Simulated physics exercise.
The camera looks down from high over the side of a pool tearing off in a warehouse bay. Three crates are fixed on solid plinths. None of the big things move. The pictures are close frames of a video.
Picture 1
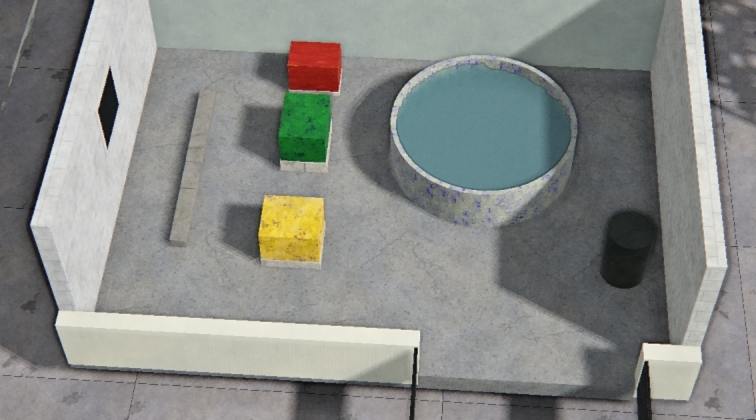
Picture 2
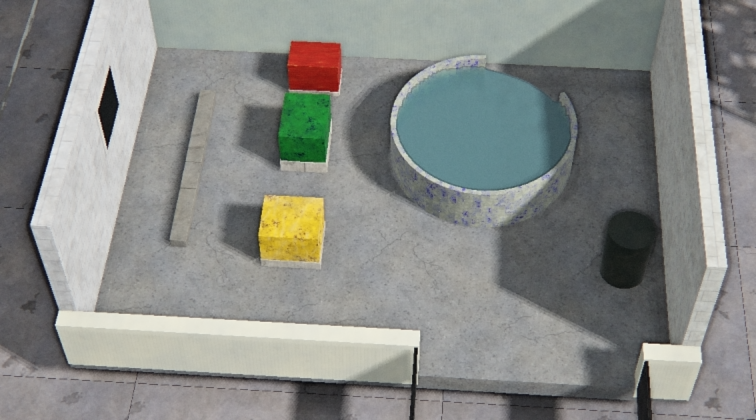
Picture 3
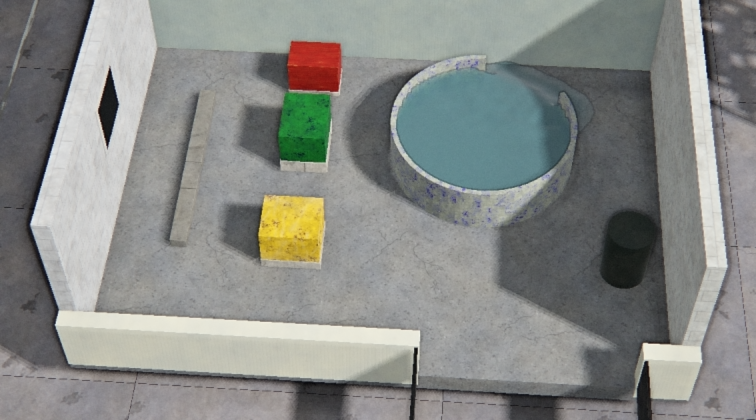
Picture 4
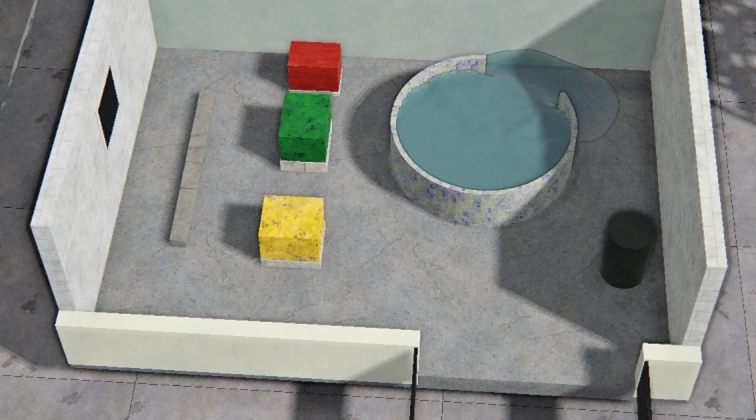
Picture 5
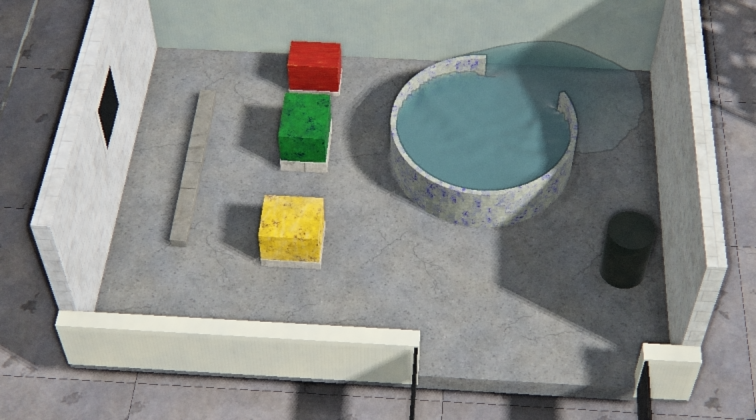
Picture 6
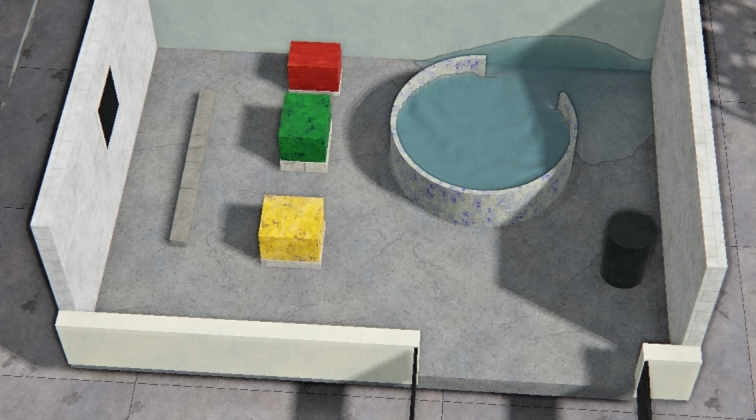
A round tank's far side opens, and water spreads out across the floor behind it.
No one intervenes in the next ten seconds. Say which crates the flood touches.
As I see it, the green crate remains clear of the water all along, the yellow crate remains clear of the water all along, the red crate doesn't remain clear of the water all along.
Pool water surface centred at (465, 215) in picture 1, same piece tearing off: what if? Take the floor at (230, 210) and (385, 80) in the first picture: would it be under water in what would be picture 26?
Not reached, submerged.
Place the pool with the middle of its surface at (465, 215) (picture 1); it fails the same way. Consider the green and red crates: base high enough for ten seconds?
As I see it, the green crate is left untouched, and the red crate gets flooded too.
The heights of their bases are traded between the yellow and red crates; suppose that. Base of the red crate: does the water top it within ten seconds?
In that case the red gets splashed.
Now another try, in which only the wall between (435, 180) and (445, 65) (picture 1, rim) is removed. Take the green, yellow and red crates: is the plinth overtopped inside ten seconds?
Going crate by crate, the green one gets flooded, the yellow one gets flooded and the red one gets flooded.
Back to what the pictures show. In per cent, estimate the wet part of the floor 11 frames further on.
I'd guess some 30 per cent.
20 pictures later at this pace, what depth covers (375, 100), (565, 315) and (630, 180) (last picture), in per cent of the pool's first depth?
4, 6, 20 %.
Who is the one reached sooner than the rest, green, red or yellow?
The red crate.
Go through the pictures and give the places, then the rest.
In the first picture, the round tank at (484, 126) is whole and still.
In the second picture, water pours out on the round tank's far side and has run to a hidden place.
In the third picture, the front is at (587, 115), out from the gap on the round tank's far side.
In the fourth picture, the front is at (613, 105), out from the gap on the round tank's far side.
In the fifth picture, water pours out on the round tank's far side and has run to (631, 72).
In the sixth picture, the front is at (650, 73), out from the gap on the round tank's far side.
A moment on, water covers 15 % of the floor; the green crate not reached, the yellow crate not reached, the red crate water round its plinth.
Next, water covers 30 % of the floor; the green crate water round its plinth, the yellow crate not reached, the red crate water round its plinth.
Then, water covers 55 % of the floor; the green crate water round its plinth, the yellow crate water round its plinth, the red crate water round its plinth.
Later, water covers 85 % of the floor; the green crate water round its plinth, the yellow crate water round its plinth, the red crate water round its plinth.
In the end, water covers 95 % of the floor; the green crate stayed above the water, the yellow crate stayed above the water, the red crate was topped.
